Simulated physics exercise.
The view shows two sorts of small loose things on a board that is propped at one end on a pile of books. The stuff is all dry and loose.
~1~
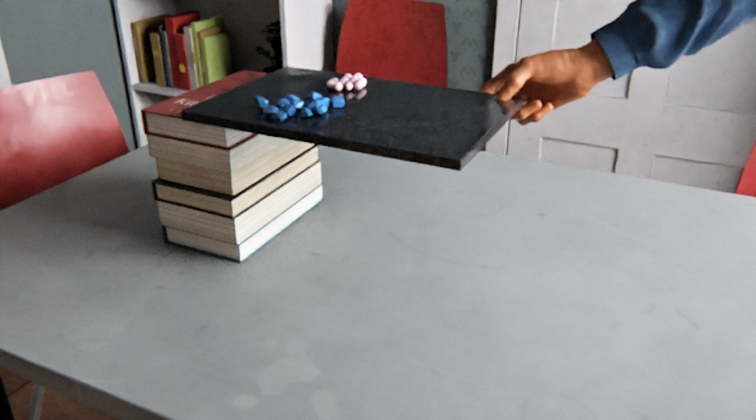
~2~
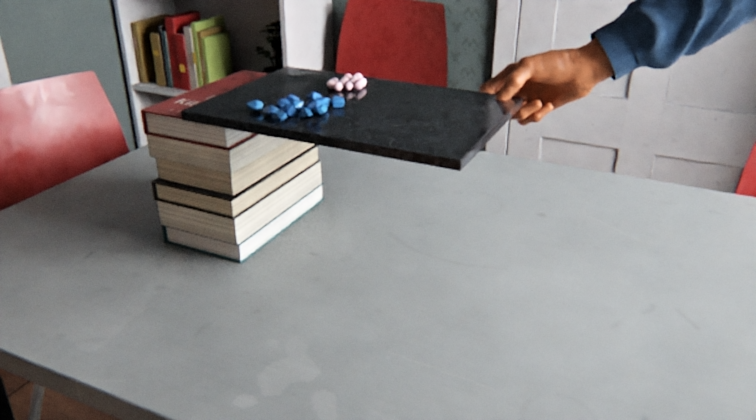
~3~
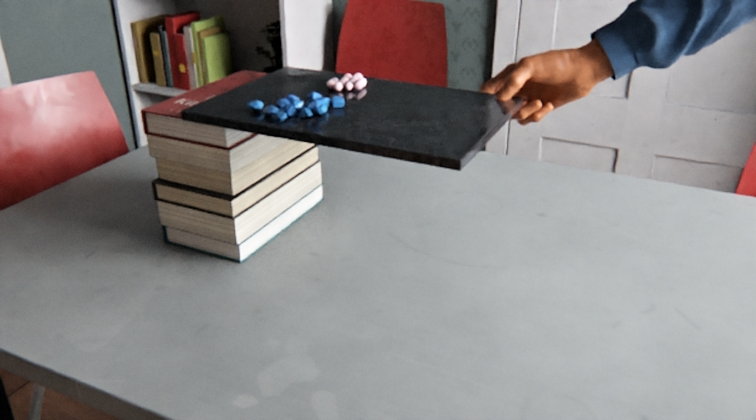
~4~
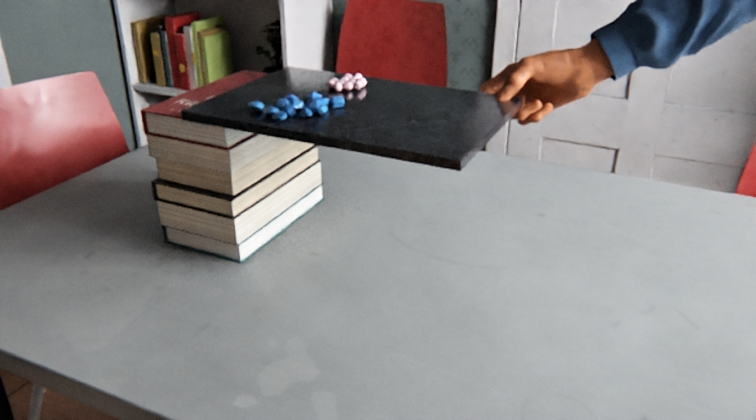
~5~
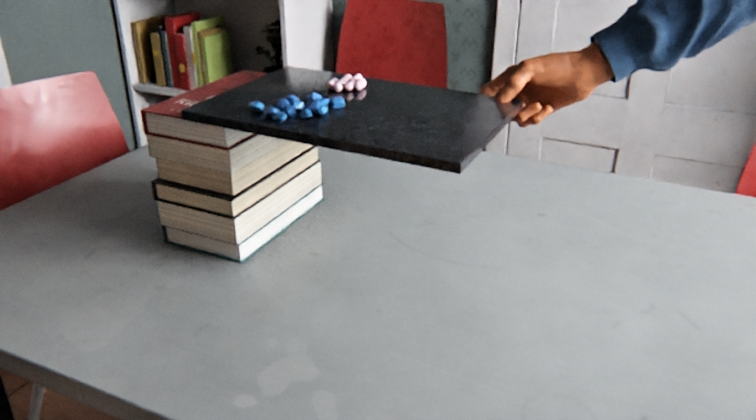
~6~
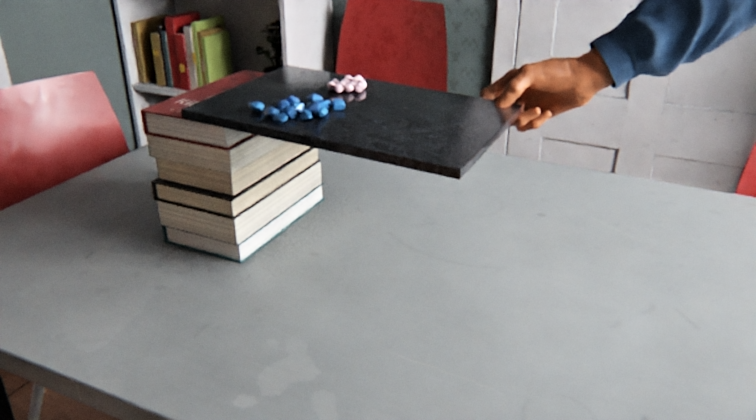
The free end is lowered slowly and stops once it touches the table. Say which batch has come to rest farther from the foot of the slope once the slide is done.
The batch farther from the foot is the back one.
Then, 0.46 s later than the last frame, board sloping at 13°; near batch every one still on the board; far batch every one still on the board.
Then, 1.05 s later than the last frame, board sloping at 27°; near batch every one still on the board; far batch mostly up to a board's length out.
Then, 1.68 s later than the last frame, board sloping at 40°; near batch mostly less than half a board's length out; far batch mostly one to two board lengths out, about a tenth gone off the table.
When it is over, board resting at 41°; near batch mostly less than half a board's length out; far batch mostly more than two board lengths out, roughly two thirds gone off the table; the far batch has gone farther.
